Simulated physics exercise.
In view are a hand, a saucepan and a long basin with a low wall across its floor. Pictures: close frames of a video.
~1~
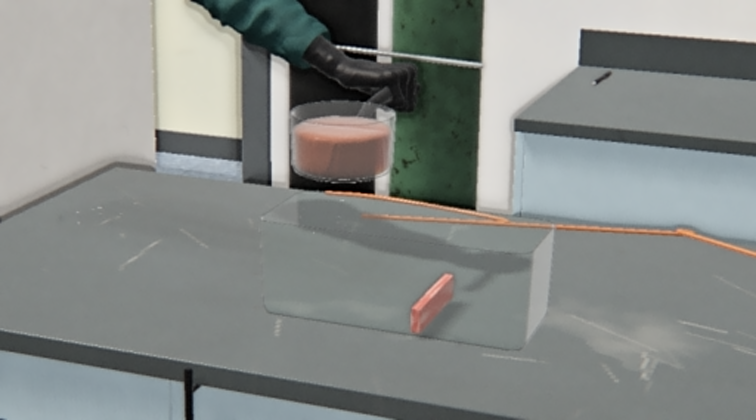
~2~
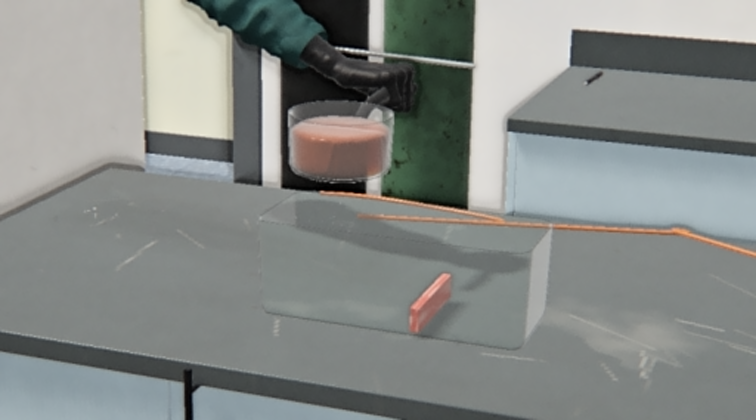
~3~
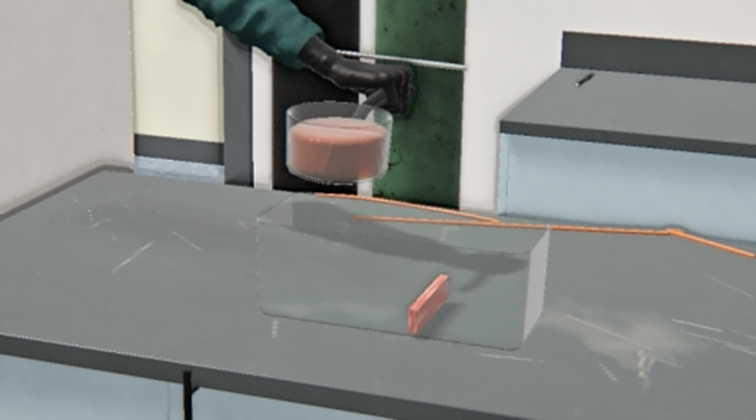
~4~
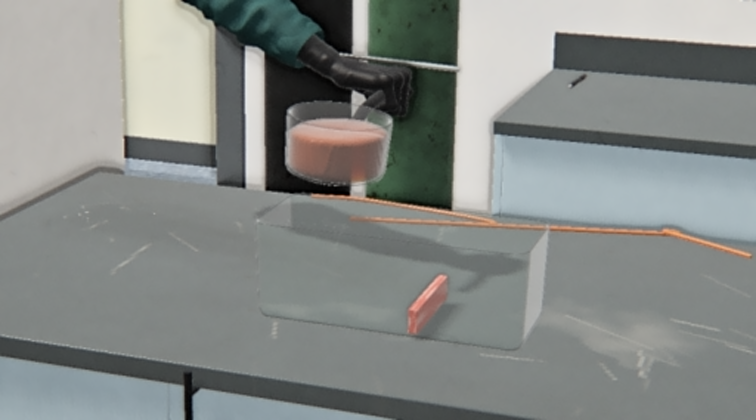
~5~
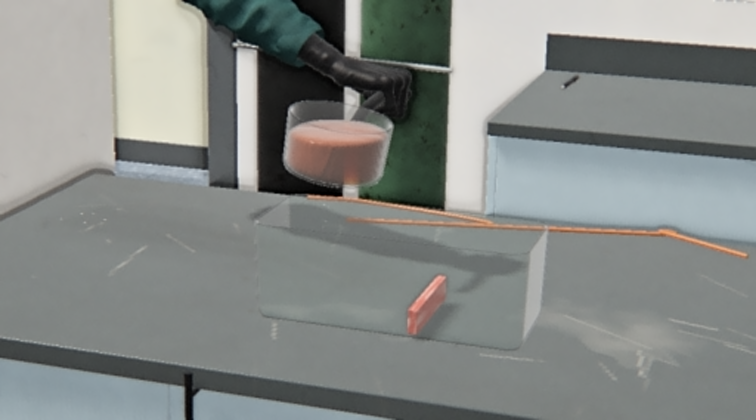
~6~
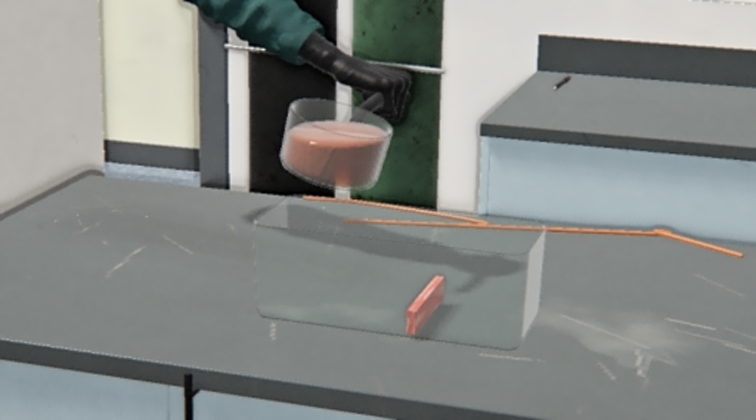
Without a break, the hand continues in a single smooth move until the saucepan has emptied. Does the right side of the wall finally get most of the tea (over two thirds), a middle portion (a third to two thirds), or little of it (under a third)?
It gets a middle portion.
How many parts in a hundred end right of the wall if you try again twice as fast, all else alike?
I'd estimate about 40 percent ends up there.
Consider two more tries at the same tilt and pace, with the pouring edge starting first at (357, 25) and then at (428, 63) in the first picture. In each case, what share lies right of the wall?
Roughly 30 in a hundred the first time and 90 in a hundred the second.
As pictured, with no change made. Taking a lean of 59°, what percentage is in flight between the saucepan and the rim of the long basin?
I'd put it near 20 per cent.
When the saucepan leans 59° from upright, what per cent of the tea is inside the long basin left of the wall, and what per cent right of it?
Left: 5 %. Right: 10 %.
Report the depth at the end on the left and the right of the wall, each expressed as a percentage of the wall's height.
About 30 left, about 60 right.
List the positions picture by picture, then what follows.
In the first frame, it leans 0°; its right rim is at (391, 120); the tea meets the walls at (299, 122) and (391, 132); the long basin's rim runs from (279, 206) to (544, 240); the wall's top is at (433, 292).
In the second frame, it leans 1°; its right rim is at (390, 120); the tea meets the walls at (297, 123) and (389, 133).
In the third frame, it leans 2°; its right rim is at (389, 123); the tea meets the walls at (295, 124) and (387, 134).
In the fourth frame, it leans 5°; its right rim is at (389, 127); the tea meets the walls at (295, 125) and (387, 135).
In the fifth frame, it leans 9°; its right rim is at (389, 131); the tea meets the walls at (294, 127) and (388, 136).
In the sixth frame, it leans 14°; its right rim is at (389, 136); the tea meets the walls at (292, 128) and (388, 137).
A moment on, the saucepan is tipped part way and 67 per cent is still to pour, 5 is left of the wall and 8 right of it.
Next, the saucepan is tipped on its side and 19 per cent is still to pour, 22 is left of the wall and 52 right of it.
Then the saucepan is tipped on its side and 3 per cent is still to pour, 42 is left of the wall and 53 right of it.
Later the saucepan is tipped on its side and 1 per cent is still to pour, 46 is left of the wall and 53 right of it.
Finally, 47 per cent lies left of the wall, 53 right of it and 0 outside.
